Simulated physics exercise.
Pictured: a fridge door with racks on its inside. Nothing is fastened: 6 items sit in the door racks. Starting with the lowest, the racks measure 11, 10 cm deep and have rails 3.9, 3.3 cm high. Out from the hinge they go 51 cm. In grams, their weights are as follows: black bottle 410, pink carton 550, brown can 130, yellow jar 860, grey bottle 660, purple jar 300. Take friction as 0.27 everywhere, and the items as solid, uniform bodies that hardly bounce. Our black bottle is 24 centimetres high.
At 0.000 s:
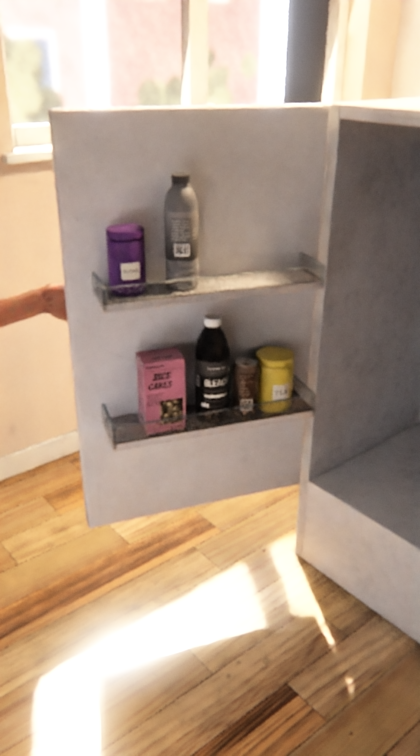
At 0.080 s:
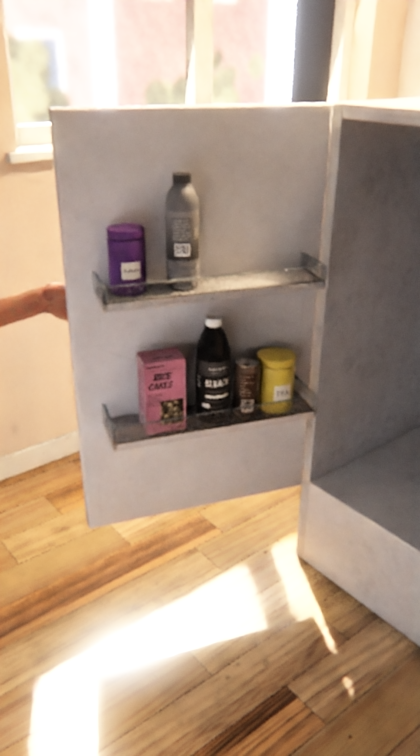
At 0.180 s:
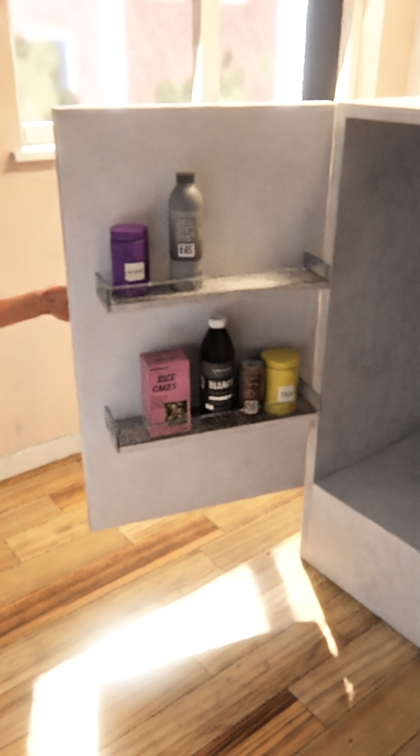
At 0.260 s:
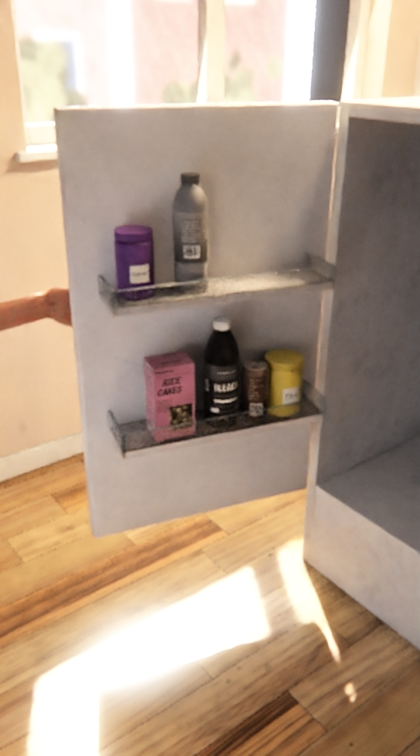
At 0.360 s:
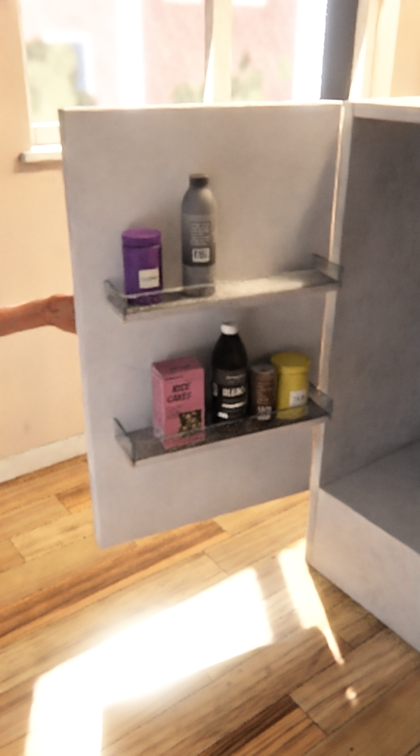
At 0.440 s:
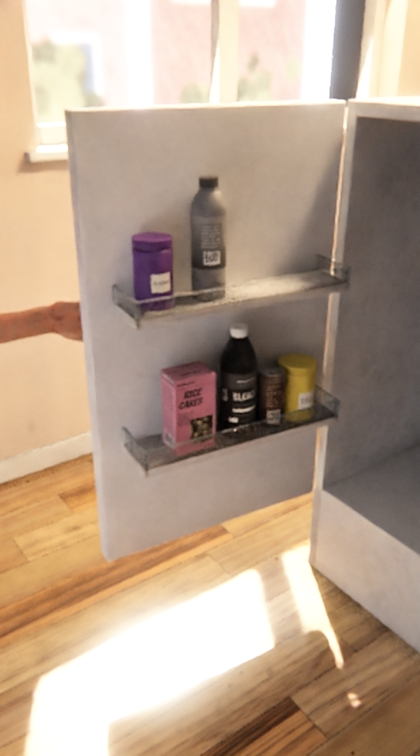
White fridge door holding bottles, jars and a pink carton on two racks swinging slightly toward closed, a hand at its left edge.
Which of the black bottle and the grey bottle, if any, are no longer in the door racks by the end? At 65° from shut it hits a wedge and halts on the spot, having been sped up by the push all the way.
In order: The black bottle clings on, the grey bottle clings on.
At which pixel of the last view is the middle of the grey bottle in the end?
It comes to rest near (304, 256).
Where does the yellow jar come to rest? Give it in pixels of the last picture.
My guess is roughly (333, 393).
After 0.74 s, door at 72°.
After 0.94 s, door at 65°; grey bottle leaning 13° near (319, 256); black bottle leaning 7° near (317, 398); pink carton leaning 21°.
After 1.64 s, door at 65°; grey bottle leaning 7° near (312, 254); pink carton leaning 22°.
At rest (2.9 s), all 6 in place, give or take 5 cm. In the last view, black bottle near (309, 397), grey bottle near (304, 256).
